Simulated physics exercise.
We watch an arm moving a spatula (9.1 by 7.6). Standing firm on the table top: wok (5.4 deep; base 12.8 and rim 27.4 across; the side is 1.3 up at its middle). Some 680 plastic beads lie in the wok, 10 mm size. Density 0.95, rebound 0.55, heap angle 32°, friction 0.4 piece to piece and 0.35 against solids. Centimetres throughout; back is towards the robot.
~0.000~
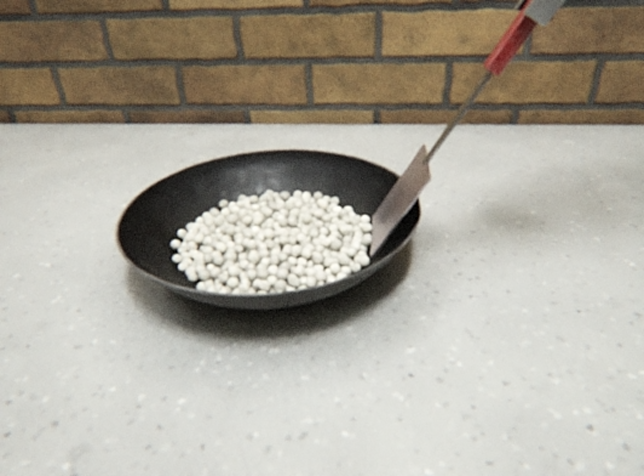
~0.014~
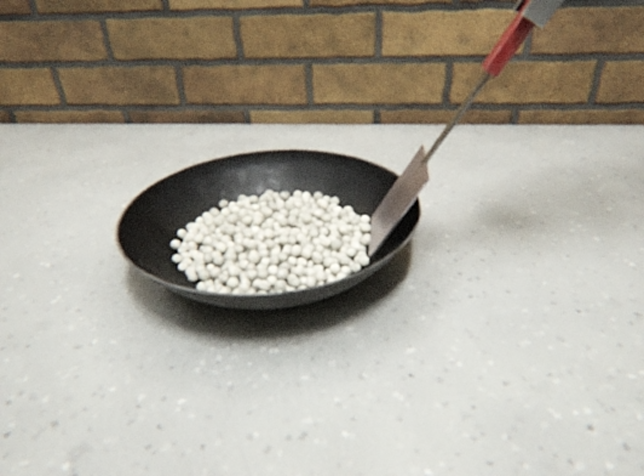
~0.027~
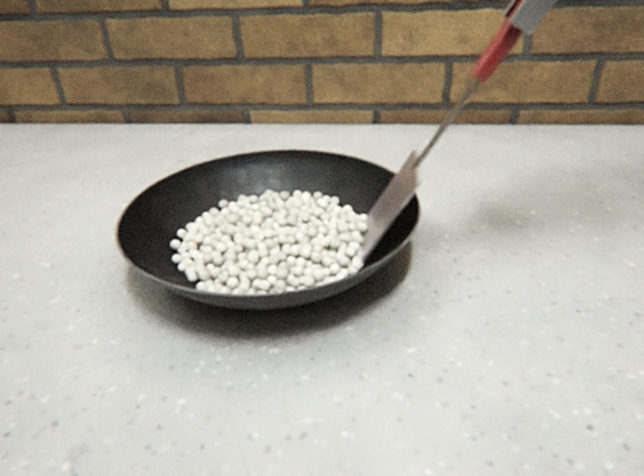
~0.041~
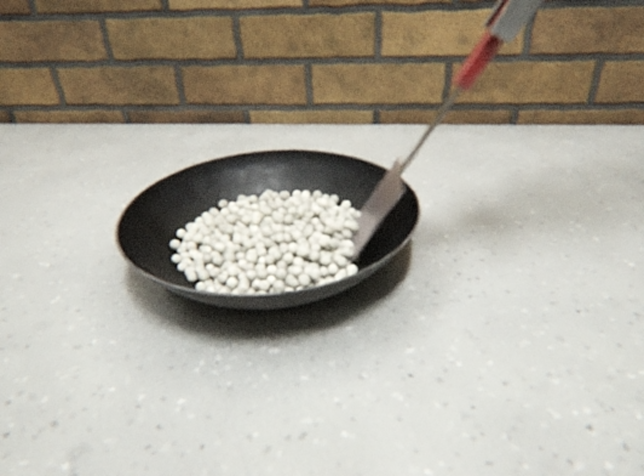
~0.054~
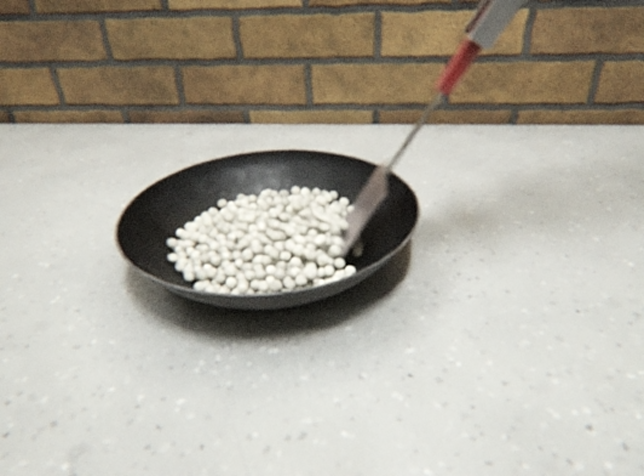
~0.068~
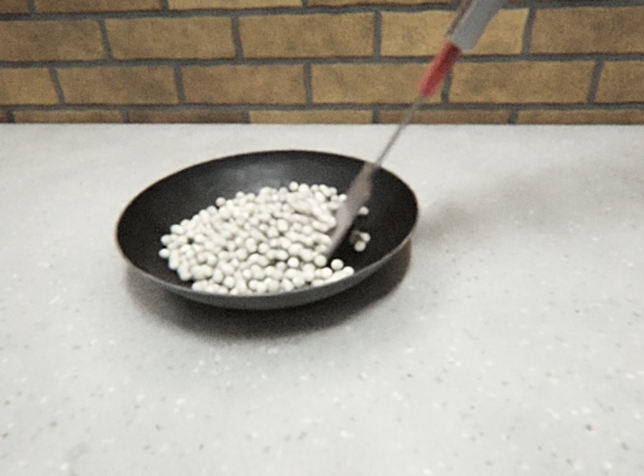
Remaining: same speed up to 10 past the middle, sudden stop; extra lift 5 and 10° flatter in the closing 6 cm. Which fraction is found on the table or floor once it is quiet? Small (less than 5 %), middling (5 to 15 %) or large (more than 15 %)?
Answer: Large; more than 15 % of the plastic beads finish on the table or floor.
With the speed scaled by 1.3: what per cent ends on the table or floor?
About 30 per cent.
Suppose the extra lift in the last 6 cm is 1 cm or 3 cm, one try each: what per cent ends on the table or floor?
About 30 and 25 per cent.
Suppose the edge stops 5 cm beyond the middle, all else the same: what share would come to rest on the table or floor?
Then about 5 per cent.
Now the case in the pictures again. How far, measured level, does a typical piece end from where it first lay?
About 3 cm.
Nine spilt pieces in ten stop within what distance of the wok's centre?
Some 90 cm.
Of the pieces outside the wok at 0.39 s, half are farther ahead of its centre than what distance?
About 28 cm.
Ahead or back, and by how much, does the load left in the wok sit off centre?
Some 3.0 cm ahead.
After 0.12 s, sloping 60°, highest piece 8 above the table; 681 in the wok.
After 0.17 s, sloping 57°, highest piece 8 above the table; 681 in the wok.
After 0.39 s, sloping 50°, highest piece 16 above the table; 530 in the wok, 54 on the table or floor, 97 on the blade or in flight.
After 1.44 s, sloping 50°, highest piece 4 above the table; 530 in the wok, 151 on the table or floor.
In the end, 530 in the wok, 151 on the table or floor. That is 22 % on the table or floor.
